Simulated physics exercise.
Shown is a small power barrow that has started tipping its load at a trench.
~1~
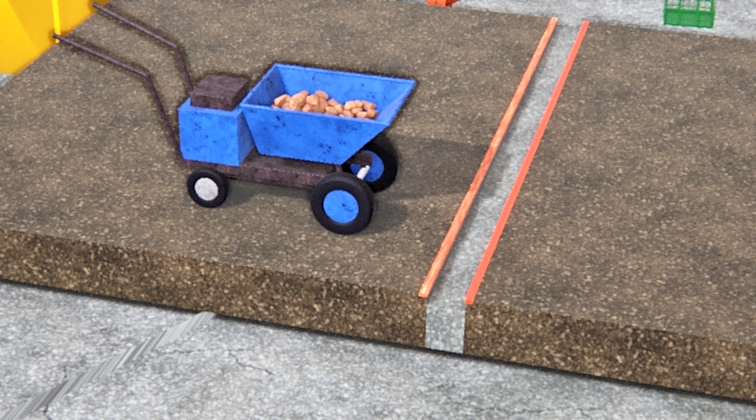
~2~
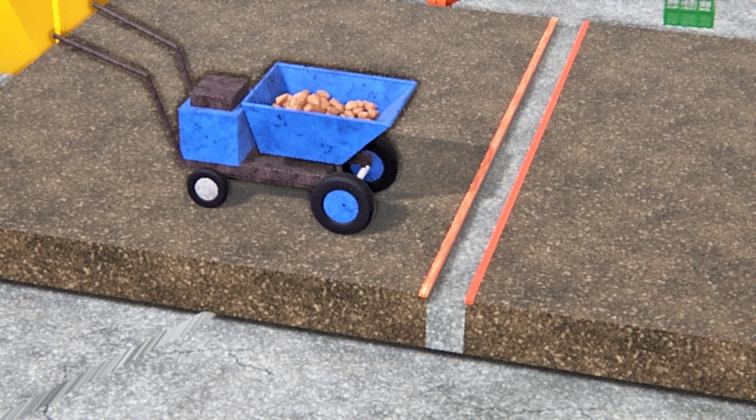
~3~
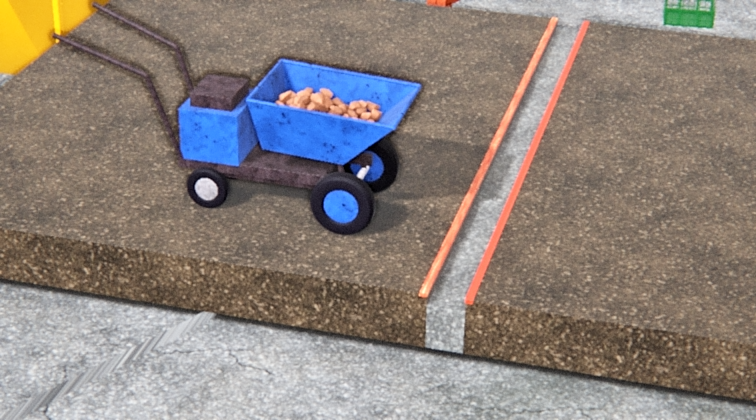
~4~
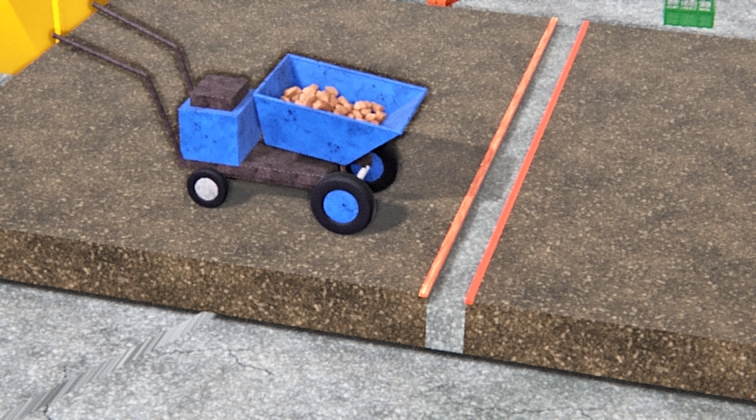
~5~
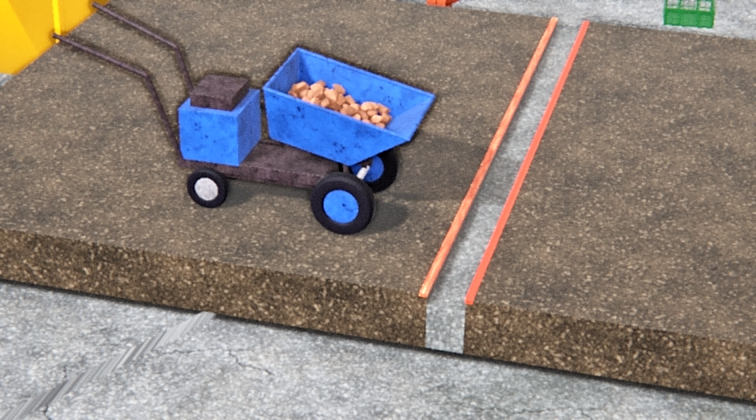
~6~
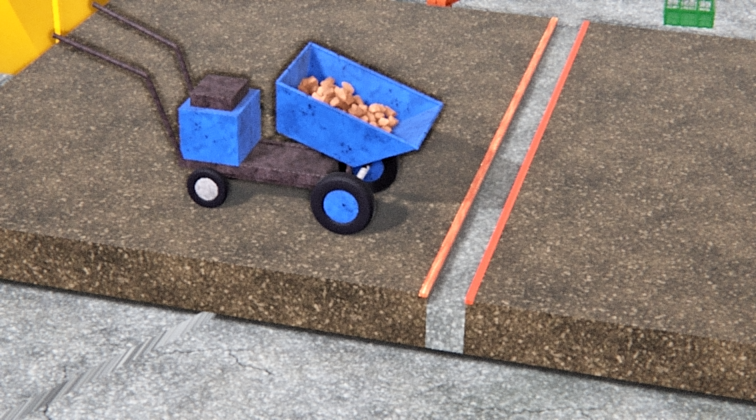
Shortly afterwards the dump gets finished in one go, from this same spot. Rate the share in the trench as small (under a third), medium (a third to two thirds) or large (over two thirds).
Medium.
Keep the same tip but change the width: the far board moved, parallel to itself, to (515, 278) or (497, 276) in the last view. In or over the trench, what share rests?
You'd get 70 in a hundred the first time and 60 in a hundred the second.
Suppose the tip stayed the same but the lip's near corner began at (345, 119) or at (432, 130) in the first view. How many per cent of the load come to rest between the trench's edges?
You'd see around 30 per cent the first time and around 0 per cent the second.
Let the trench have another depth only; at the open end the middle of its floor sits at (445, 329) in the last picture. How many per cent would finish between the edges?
The share would be roughly 80 per cent.
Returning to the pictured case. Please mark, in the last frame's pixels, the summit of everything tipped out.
Close to (479, 216).
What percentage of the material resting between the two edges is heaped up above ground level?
Something like 40 in a hundred.
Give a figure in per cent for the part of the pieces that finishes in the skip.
40 in a hundred, roughly.
Soon after the last picture, skip tipped steeply; all in the skip.
A little later, skip tipped right over; most in the skip; a stray few short of the trench; about a quarter in or heaped over the trench.
Later still, skip tipped right over; about a third in the skip; about half in or heaped over the trench; a small part beyond it.
At rest, skip tipped right over; about a third in the skip; a stray few short of the trench; about half in or heaped over the trench; a small part beyond it.
